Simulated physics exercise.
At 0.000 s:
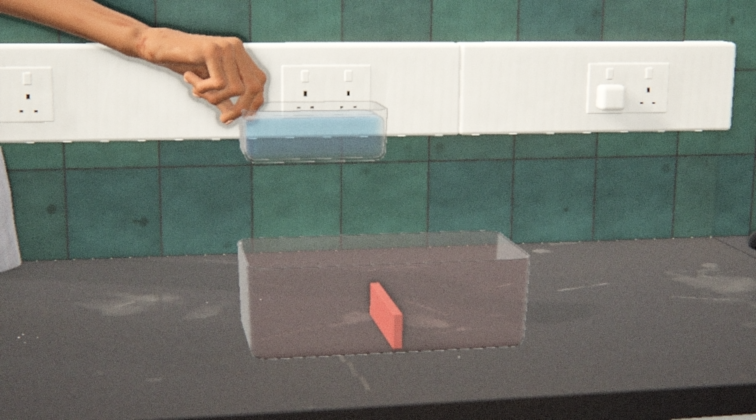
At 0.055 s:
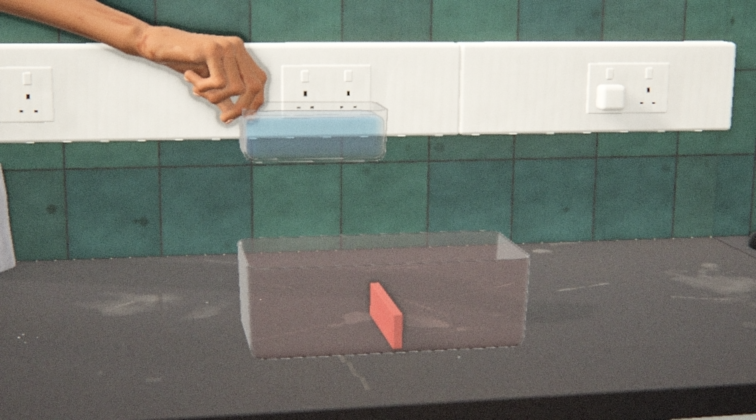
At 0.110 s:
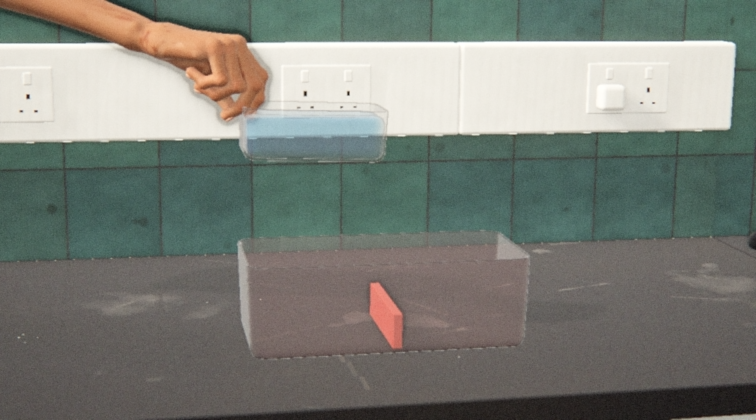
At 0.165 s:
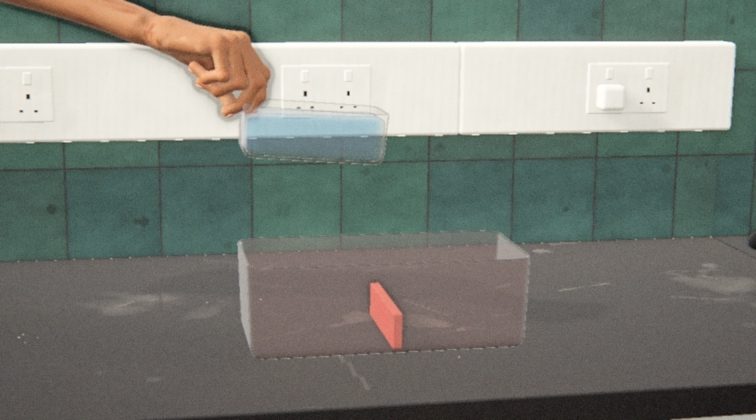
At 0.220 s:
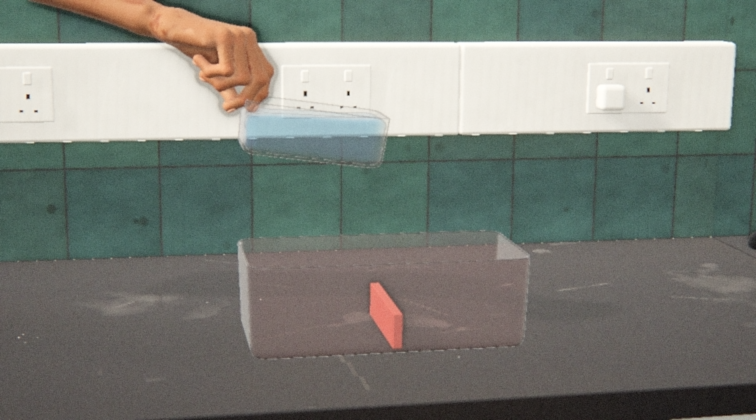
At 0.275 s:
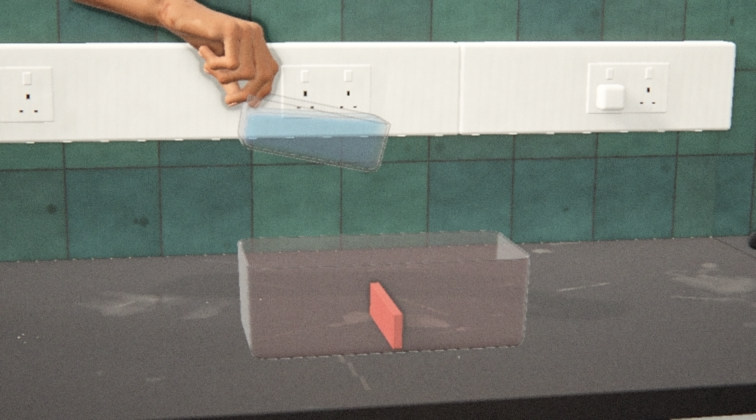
A hand reaching in from the upper left tilts a clear oblong tub of blue water, lowering its right end slowly and slightly while the water's surface stays level. Below it, a transparent, empty oblong basin with a small upright red wall inside sits on a dark, scuffed countertop. The steady view faces green tiles and a white strip of wall sockets from the front, slightly above the counter.
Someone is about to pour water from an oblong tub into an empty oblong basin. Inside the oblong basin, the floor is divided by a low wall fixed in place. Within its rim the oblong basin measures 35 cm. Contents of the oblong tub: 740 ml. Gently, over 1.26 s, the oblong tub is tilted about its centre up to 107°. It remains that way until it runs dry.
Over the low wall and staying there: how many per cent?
80 out of 100.
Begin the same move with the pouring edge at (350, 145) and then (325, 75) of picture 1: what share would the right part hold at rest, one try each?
About 65 %, then about 60 %.
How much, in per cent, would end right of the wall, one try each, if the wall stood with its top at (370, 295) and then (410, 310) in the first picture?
Respectively 85 and 65 %.
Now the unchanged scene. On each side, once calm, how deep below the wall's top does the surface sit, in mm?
It's around 40 mm on the left side and around 22 mm on the right side.
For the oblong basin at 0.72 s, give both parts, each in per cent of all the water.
Around 0 on the left and around 30 on the right.
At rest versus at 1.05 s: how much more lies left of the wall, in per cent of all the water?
Close to 10% of the whole.
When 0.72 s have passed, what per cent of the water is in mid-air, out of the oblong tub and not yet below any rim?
About 42 per cent.
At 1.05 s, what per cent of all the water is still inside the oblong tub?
I'd say some 5 per cent remains.
By 0.72 s the tilt is 65° and 26 per cent is still to pour, 0 is left of the wall and 30 right of it.
By 1.05 s the tilt is 100° and 5 per cent is still to pour, 8 is left of the wall and 79 right of it.
By 1.39 s the tilt is 107° and 0 per cent is still to pour, 17 is left of the wall and 80 right of it.
By 1.76 s the tilt is 107° and 0 per cent is still to pour, 18 is left of the wall and 80 right of it.
At rest 18 per cent lies left of the wall, 80 right of it and 3 outside.
